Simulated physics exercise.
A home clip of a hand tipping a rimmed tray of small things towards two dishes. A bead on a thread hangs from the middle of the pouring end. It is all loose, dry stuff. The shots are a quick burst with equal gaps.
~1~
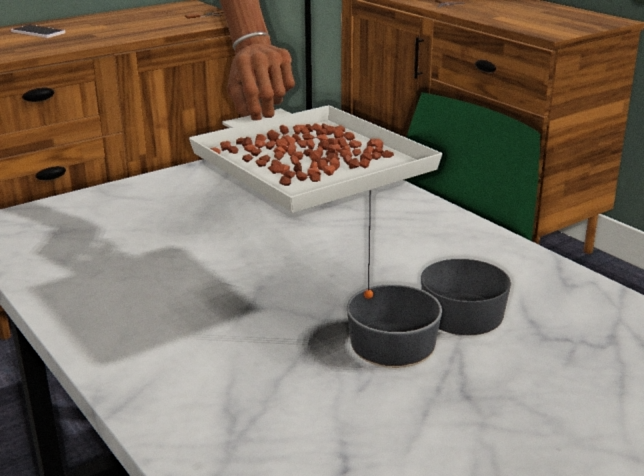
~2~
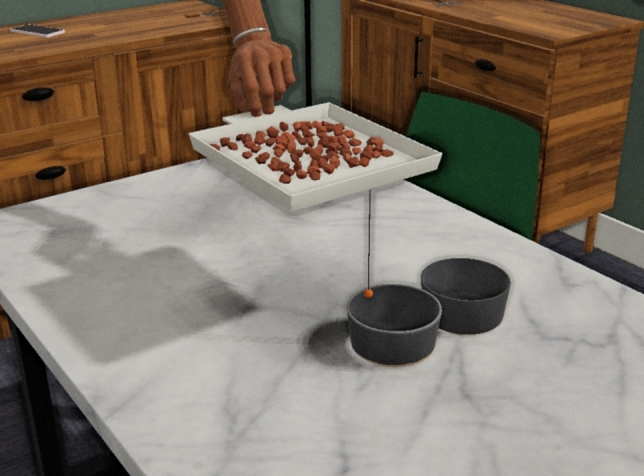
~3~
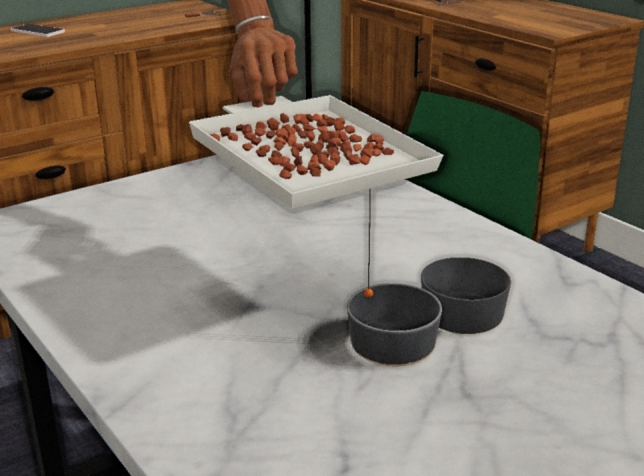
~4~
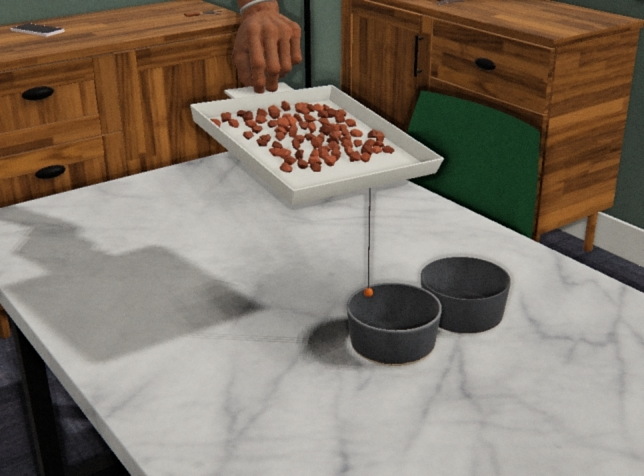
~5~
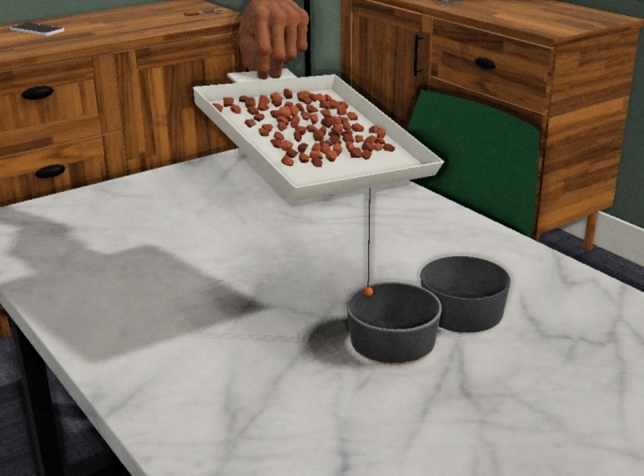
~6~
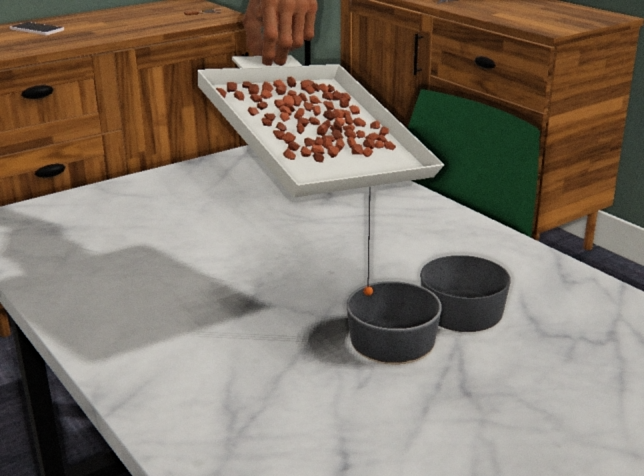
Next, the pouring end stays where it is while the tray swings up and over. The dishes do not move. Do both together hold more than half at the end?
The two hold over half of the load.
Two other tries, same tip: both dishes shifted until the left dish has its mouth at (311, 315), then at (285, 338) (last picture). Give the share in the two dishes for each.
About 40 and 10 per cent.
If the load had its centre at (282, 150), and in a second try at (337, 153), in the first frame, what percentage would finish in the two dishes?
About 80 and 80 per cent.
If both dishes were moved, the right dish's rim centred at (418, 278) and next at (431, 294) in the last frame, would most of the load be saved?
First more than half, then the larger part.
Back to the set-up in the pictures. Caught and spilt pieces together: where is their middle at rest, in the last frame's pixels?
Around (444, 318).
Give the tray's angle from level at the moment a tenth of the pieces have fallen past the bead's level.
Around 80° of tilt.
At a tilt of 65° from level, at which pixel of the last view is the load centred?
Near (398, 159).
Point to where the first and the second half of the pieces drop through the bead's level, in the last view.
Early half (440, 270), late half (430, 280).
Shortly afterwards, tray tipped steeply; all but a few on the tray; only a few in the right dish; only a few in the air.
Next, tray tipped past a quarter turn; near a third on the tray; a little in the left dish; near a quarter in the right dish; a little outside both; near a quarter in the air.
Some moments later, tray tipped past a quarter turn; near a third in the left dish; near half in the right dish; a little outside both.
In the end, tray tipped past a quarter turn; near a third in the left dish; near half in the right dish; a little outside both.
